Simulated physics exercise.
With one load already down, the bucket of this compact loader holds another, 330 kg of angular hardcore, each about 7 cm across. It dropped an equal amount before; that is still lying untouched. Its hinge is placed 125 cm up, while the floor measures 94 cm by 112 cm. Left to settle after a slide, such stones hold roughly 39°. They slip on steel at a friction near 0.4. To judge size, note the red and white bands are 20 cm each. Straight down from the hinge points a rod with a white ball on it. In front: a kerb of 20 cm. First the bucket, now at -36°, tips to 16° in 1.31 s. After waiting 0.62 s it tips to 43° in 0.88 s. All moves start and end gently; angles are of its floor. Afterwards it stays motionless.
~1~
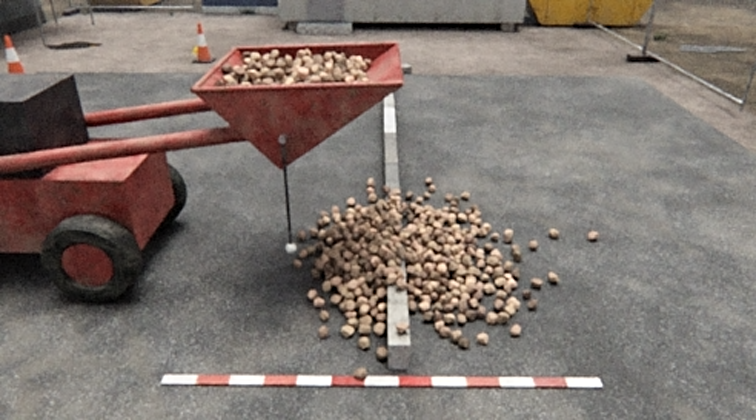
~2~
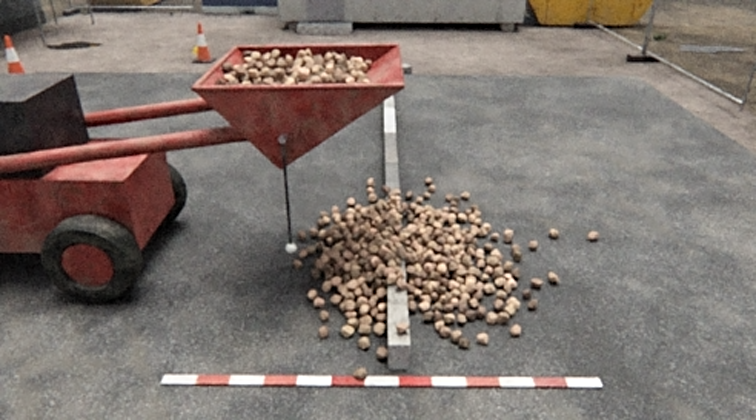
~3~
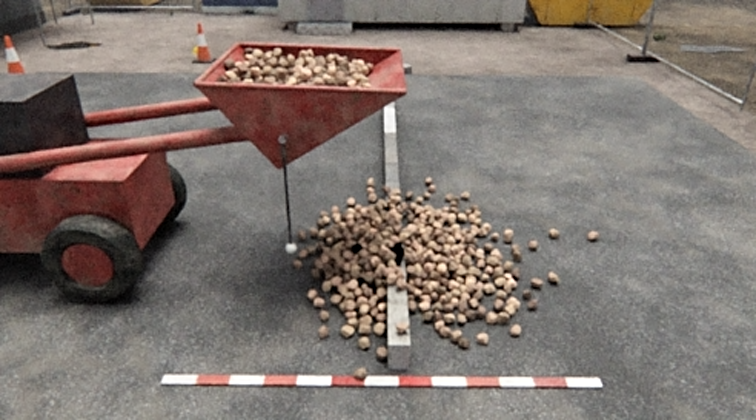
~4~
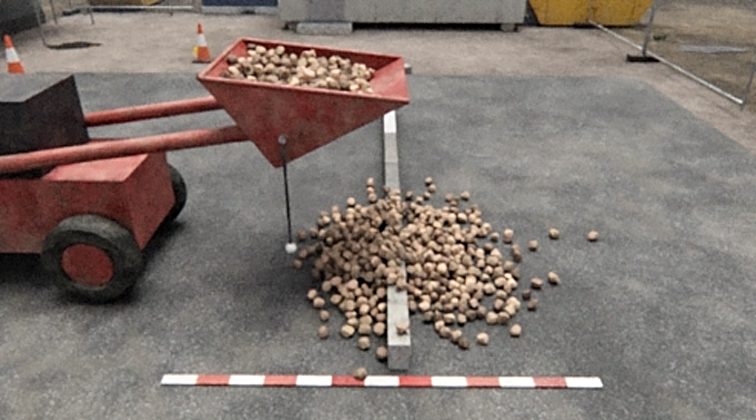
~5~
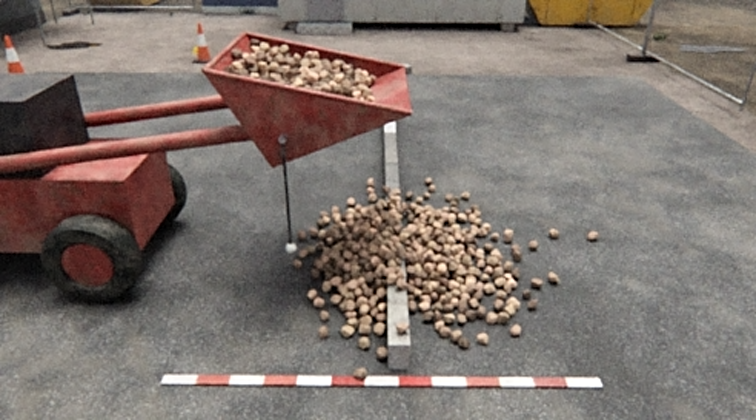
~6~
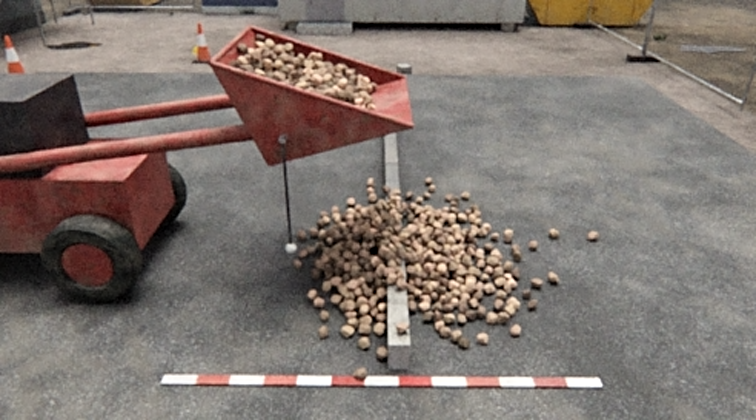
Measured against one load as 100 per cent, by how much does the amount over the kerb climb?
The amount climbs by some 68 per cent of a load.
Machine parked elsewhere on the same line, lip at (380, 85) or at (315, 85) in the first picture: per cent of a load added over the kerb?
The first would add around 40 per cent, the second around 0 per cent.
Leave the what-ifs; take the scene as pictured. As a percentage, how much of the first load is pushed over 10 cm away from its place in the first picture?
Roughly 0 percent.
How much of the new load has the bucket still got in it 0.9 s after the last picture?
Close to 100 in a hundred is still held.
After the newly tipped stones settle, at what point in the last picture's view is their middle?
Roughly pixel (418, 238) in the last view.
Then, 0.4 s after the last picture the floor is at 8°; in per cent of one load, 100 in the bucket, 55 on this side of the kerb, 45 over the kerb; the foremost stones are at (539, 251).
Then, 0.9 s after the last picture the floor is at 16°; in per cent of one load, 100 in the bucket, 55 on this side of the kerb, 45 over the kerb; the foremost stones are at (539, 251).
Then, 2.7 s after the last picture the floor is at 43°; in per cent of one load, 1 in the bucket, 92 on this side of the kerb, 107 over the kerb; the foremost stones are at (539, 251).
Then, 5.3 s after the last picture the floor is at 43°; in per cent of one load, 0 in the bucket, 87 on this side of the kerb, 113 over the kerb; the foremost stones are at (539, 251). Net gain over the kerb, 68.
